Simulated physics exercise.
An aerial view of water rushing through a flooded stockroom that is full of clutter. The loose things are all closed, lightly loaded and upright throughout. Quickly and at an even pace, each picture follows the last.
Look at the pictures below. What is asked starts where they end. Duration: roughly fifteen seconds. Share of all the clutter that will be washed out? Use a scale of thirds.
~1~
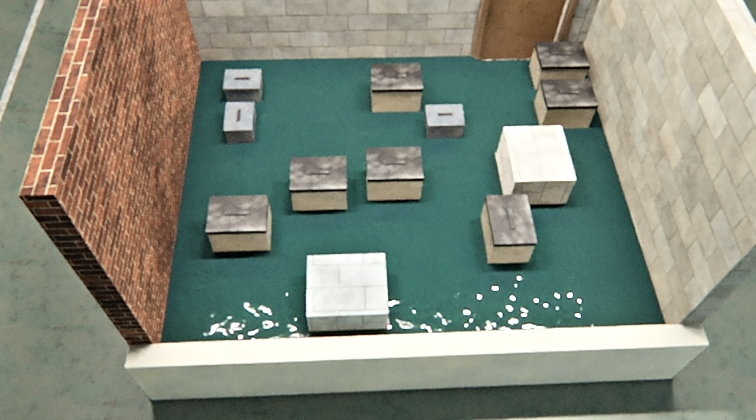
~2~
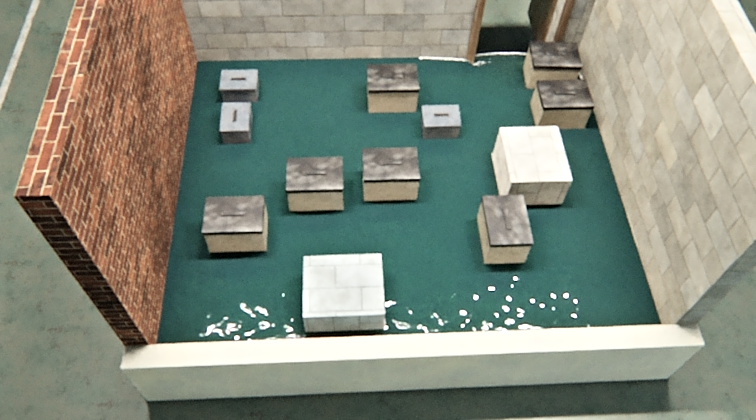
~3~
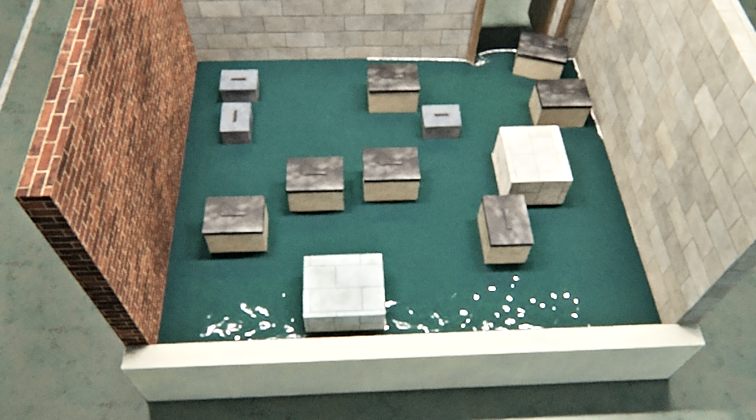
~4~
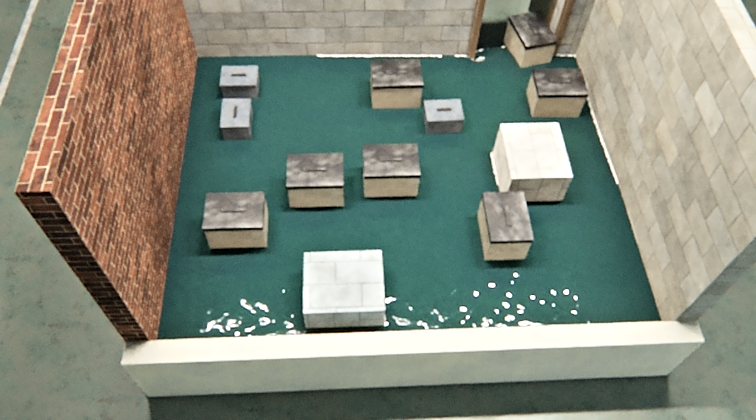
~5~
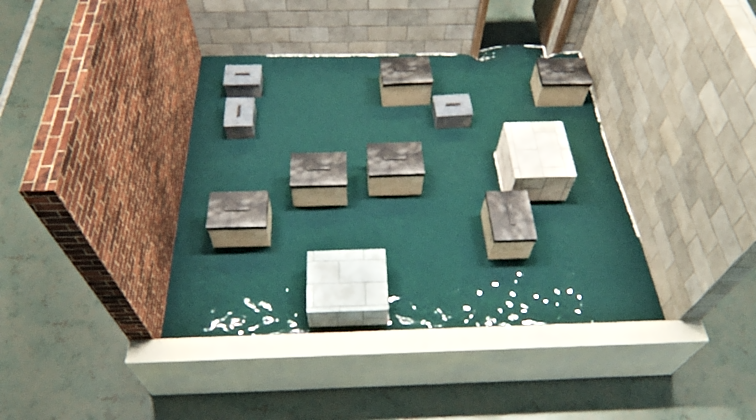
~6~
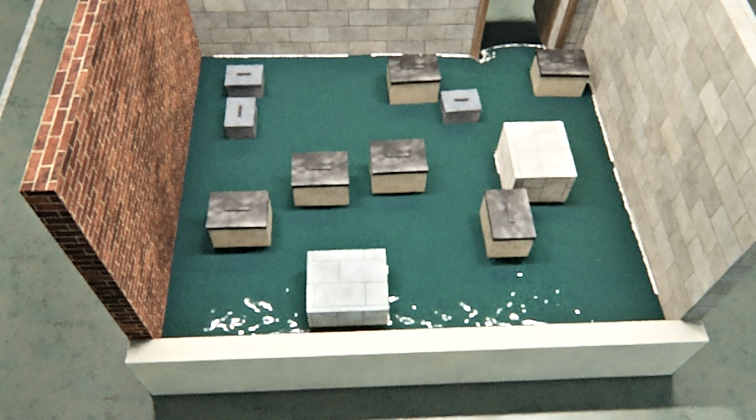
On that scale, between one and two thirds.
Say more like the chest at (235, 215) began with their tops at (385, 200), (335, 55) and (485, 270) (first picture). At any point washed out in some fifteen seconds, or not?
For the three copies in the stated order: Remained, escaped, remained.
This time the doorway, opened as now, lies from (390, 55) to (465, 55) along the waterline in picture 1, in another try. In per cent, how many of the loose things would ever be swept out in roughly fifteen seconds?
50 in a hundred or thereabouts.
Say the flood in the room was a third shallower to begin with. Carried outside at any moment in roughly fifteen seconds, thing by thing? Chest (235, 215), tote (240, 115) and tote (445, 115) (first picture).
Per object: Remained / remained / exited.
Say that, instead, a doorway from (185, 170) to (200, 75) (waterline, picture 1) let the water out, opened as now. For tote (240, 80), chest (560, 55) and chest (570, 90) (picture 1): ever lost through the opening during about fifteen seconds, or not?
The first makes it out, the second doesn't get out, the last doesn't get out.
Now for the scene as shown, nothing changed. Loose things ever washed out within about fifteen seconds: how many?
Counting them up gives 5.
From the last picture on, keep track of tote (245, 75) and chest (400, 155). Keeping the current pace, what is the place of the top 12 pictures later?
The first top is close to (272, 75) and the second close to (446, 117).
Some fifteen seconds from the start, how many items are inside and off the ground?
In total, 5.
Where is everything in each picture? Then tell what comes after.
The first frame shows a chest at (569, 92), afloat; a tote at (445, 115) floats; 0 of 10 have shifted.
The second frame shows a chest at (565, 93) floats; a tote at (441, 115), afloat; 0 of 10 have shifted.
The third frame shows a chest at (564, 92) floats, close to its start; a tote at (442, 115), afloat; 1 of 10 have shifted.
The fourth frame shows a chest at (560, 81) floats, close to its start; a tote at (444, 110), afloat, close to its start; 3 of 10 have shifted.
The fifth frame shows a chest at (564, 70), afloat, a stride from its start; a tote at (453, 105), afloat, close to its start; 4 of 10 have shifted.
The sixth frame shows a chest at (563, 61) floats, a stride from its start; a tote at (461, 100), afloat, close to its start; 5 of 10 have shifted.
A moment on, 1 of 10 are out; 9 afloat.
Next, 4 of 10 are out; 6 afloat.
Later, 4 of 10 are out; 6 afloat.
In the end, 5 of 10 are out; 5 afloat.
